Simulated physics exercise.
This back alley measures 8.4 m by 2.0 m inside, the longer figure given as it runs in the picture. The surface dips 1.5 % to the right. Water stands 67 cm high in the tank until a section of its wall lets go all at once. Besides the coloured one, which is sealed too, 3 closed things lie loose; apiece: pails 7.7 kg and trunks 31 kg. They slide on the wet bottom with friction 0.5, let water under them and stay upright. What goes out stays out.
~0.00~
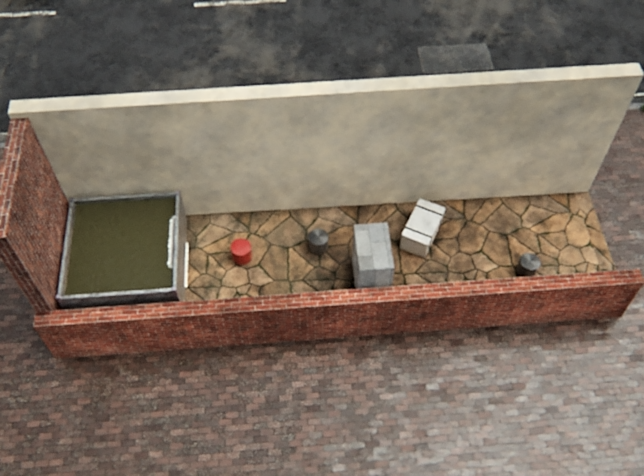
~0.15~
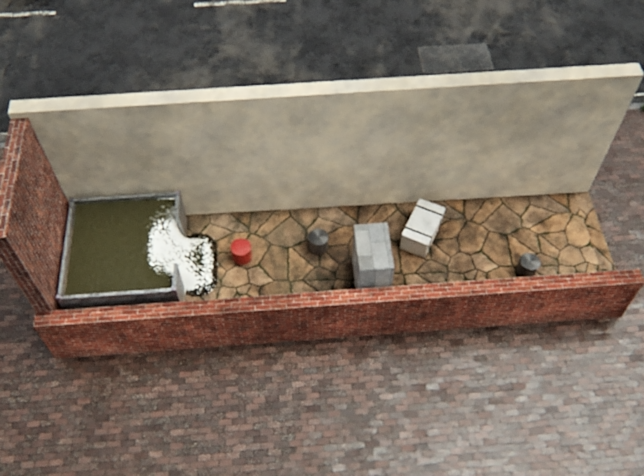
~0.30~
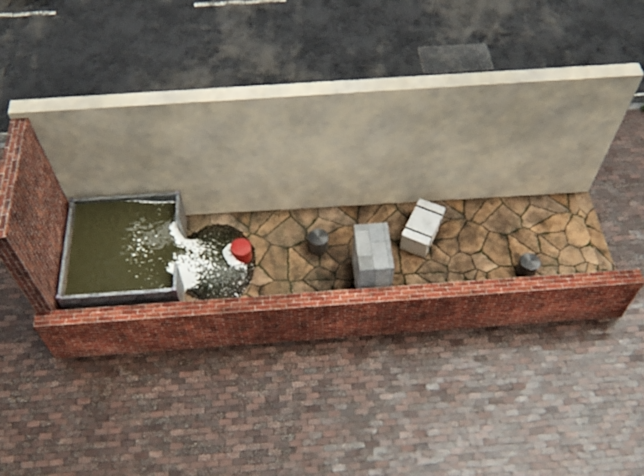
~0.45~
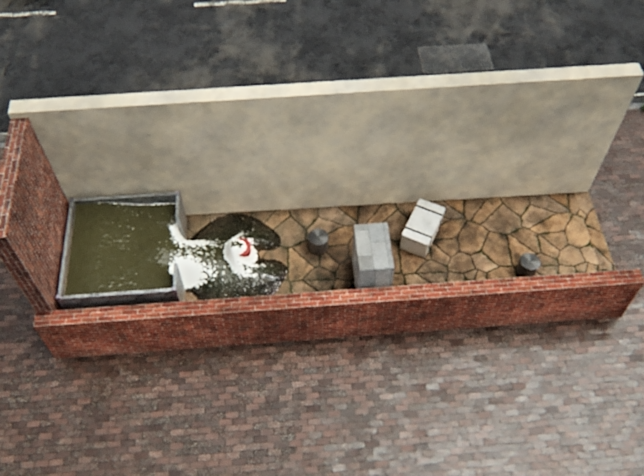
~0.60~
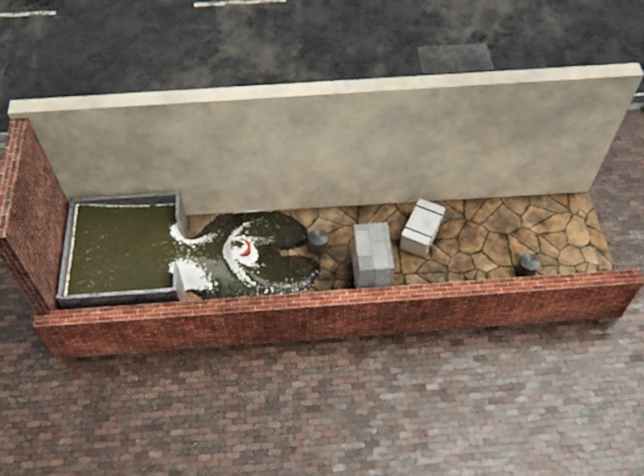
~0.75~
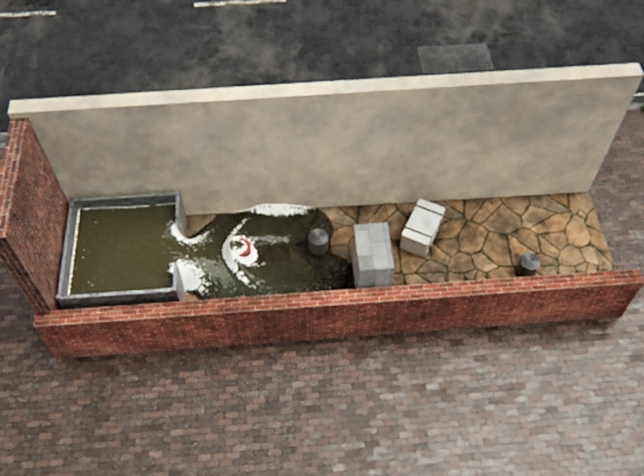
Murky water pouring from a tank through a gap and spreading right across stone paving, around a red pail that stays put.
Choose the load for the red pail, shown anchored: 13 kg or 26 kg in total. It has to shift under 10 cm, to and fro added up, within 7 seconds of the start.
I expect that neither load is enough.
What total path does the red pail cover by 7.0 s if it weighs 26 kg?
Some 140 cm in all.
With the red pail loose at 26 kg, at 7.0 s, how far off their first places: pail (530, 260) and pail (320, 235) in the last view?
In that order: 60 cm, washed out.
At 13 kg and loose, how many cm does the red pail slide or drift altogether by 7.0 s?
About 550 cm.
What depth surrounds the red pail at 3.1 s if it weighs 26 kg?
About 17 cm.
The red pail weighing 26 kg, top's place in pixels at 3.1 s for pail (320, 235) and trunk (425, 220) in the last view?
Around (487, 219) and (493, 257).
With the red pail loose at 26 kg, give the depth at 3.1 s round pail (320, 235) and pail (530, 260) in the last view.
Roughly 7 and 3 cm.
After 1.4 s the red pail would be 159 cm from its start with 13 kg and 108 cm from its start with 26 kg; 10 cm of water round it then.
After 3.1 s the red pail would be 400 cm from its start with 13 kg and 139 cm from its start with 26 kg; 17 cm of water round it then.
After 4.9 s the red pail would be 493 cm from its start with 13 kg and 139 cm from its start with 26 kg; 13 cm of water round it then.
After 7.0 s the red pail would be 521 cm from its start with 13 kg and 139 cm from its start with 26 kg; 9 cm of water round it then.
